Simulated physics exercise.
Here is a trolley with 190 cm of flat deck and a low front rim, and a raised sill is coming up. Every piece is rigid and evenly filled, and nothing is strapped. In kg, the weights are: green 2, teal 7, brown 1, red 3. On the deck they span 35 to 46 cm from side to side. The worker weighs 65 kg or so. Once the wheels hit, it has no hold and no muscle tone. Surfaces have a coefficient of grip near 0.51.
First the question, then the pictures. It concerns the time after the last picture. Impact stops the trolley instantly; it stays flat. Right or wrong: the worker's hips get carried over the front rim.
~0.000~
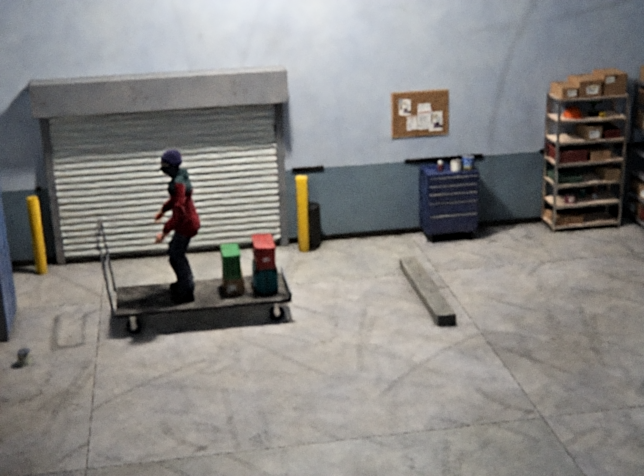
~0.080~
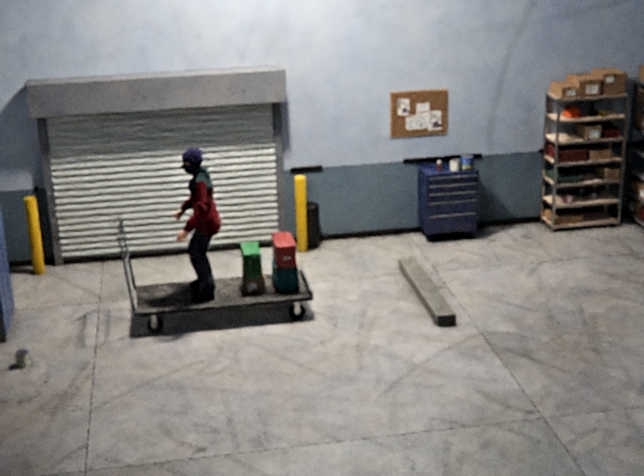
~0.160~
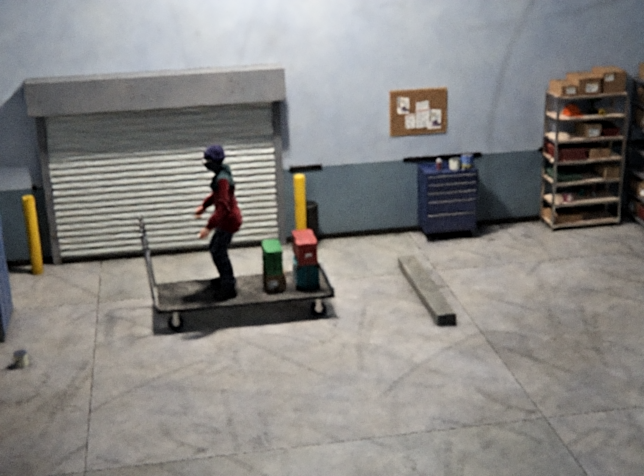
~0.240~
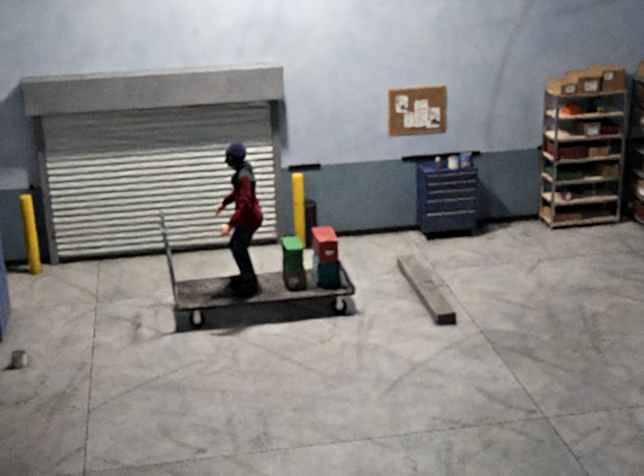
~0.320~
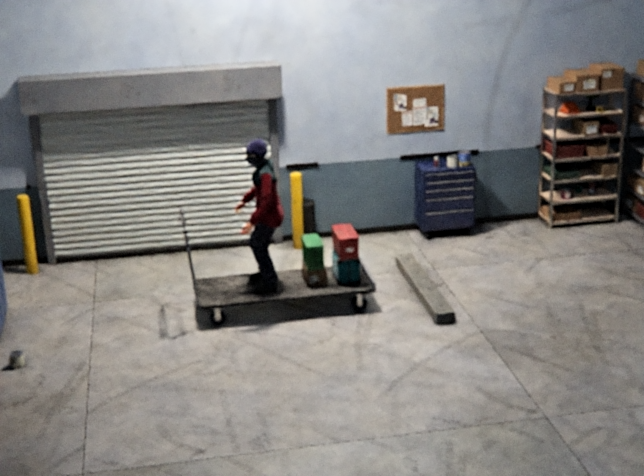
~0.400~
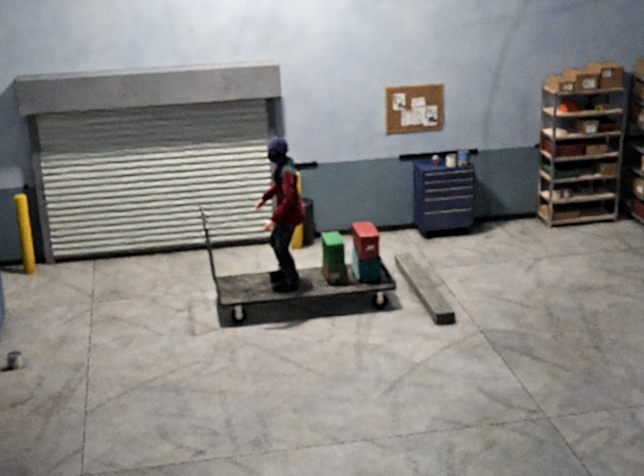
Right.
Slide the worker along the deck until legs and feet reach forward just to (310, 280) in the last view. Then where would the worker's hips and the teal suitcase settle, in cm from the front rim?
You'd find the hips 90 cm past and the teal one 40 cm past the front rim.
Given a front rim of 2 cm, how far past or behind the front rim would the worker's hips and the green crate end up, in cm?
In that case the hips stop 50 cm beyond the rim and the green item 250 cm beyond it.
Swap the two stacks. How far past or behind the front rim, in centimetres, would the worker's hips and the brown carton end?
Result: Hips at 50 past, brown at 10 behind.
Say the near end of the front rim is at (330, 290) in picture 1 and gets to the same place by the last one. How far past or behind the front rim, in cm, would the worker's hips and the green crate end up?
In that run, the hips end up 100 cm back from the front rim and green ends up 80 cm back.
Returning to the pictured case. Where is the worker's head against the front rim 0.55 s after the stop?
Position: Around 20 cm past the rim.
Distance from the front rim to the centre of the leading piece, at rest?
Past the rim by around 180 cm.
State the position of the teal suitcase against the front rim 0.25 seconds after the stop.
Roughly 10 cm behind it.
The wheels strike at 0.53 s.
After 1.08 s the worker's hips are 6 cm behind the rim, near (416, 216) in the last picture's view.
After 1.53 s the worker's hips are 53 cm past the rim, near (467, 240) in the last picture's view.
Final state at 3.5 s, past the rim, green crate, teal suitcase, brown carton, red tote and the worker's hips; nothing is left behind it.
